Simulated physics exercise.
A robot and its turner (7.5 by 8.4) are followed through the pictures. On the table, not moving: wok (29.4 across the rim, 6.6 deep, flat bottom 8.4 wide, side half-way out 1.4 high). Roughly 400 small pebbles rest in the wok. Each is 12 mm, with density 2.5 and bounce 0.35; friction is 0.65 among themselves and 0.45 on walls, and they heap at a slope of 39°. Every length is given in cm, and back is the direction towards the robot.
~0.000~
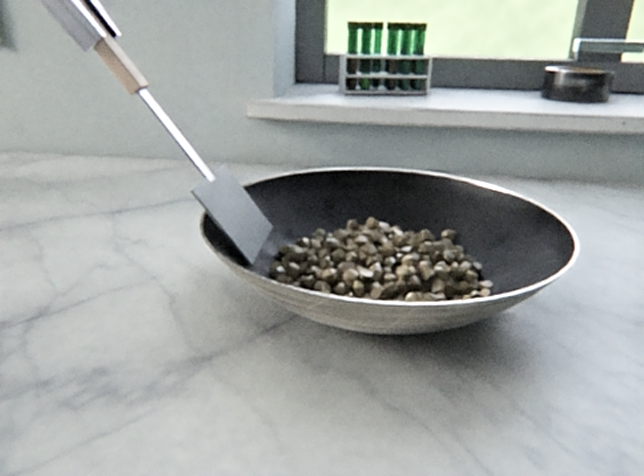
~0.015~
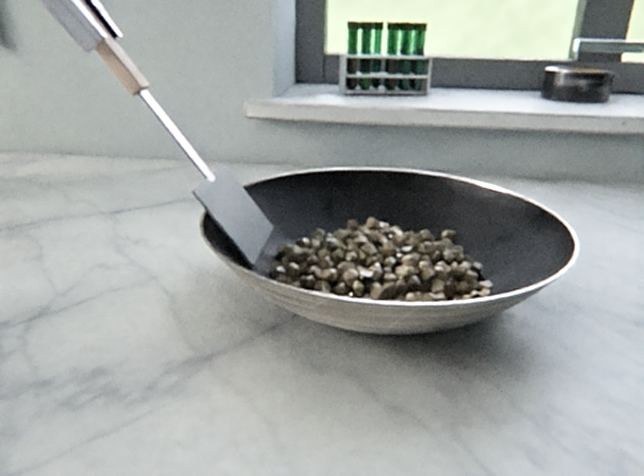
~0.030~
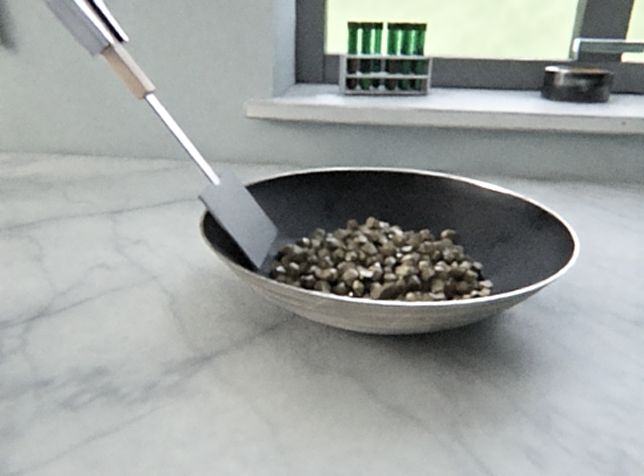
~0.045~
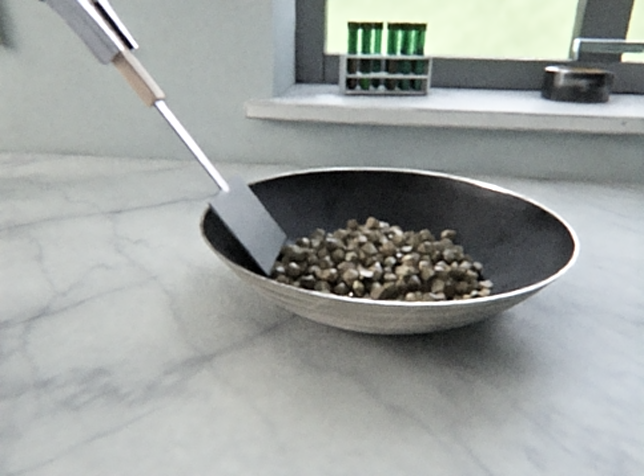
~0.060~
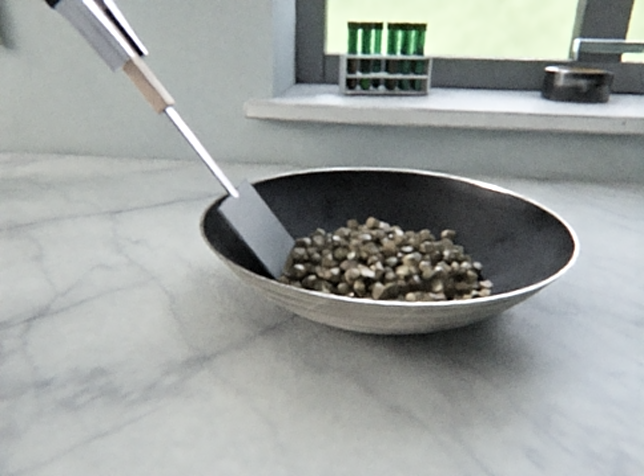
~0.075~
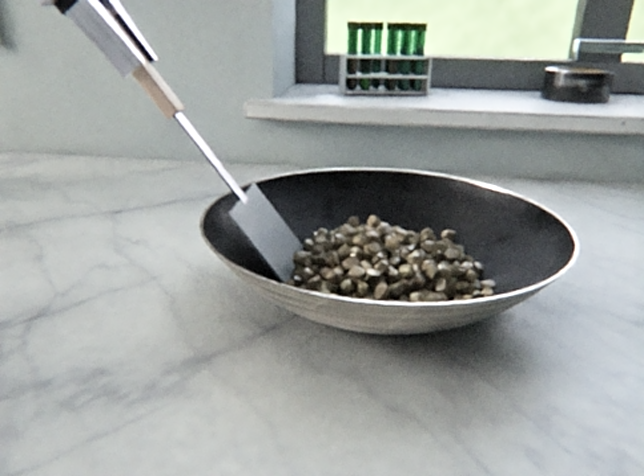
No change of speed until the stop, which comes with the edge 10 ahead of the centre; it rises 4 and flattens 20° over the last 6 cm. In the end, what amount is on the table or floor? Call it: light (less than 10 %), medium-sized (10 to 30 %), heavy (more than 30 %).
It comes out medium-sized.
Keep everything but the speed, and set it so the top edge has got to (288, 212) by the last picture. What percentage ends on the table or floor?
That share would be some 45 percent.
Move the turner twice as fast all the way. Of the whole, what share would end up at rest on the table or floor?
I'd expect near 40 per cent.
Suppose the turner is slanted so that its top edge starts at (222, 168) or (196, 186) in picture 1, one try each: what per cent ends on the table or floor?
I'd say near 25 per cent for the first and near 15 per cent for the second.
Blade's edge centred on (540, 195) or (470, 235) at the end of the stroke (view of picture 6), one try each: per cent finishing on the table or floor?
About 35 and 0 per cent.
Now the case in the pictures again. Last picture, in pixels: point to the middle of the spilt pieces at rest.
(604, 296), roughly.
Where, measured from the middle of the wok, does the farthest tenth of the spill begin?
Some 25 cm.
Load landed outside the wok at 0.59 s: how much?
Fraction noted: Close to 15 per cent.
After 0.20 s, sloping 53°, highest piece 5 above the table; 404 in the wok.
After 0.33 s, sloping 47°, highest piece 8 above the table; 404 in the wok.
After 0.59 s, sloping 33°, highest piece 9 above the table; 339 in the wok, 57 on the table or floor, 8 on the blade or in flight.
After 1.64 s, sloping 33°, highest piece 7 above the table; 338 in the wok, 66 on the table or floor.
In the end, 338 in the wok, 66 on the table or floor. That is 16 % on the table or floor.
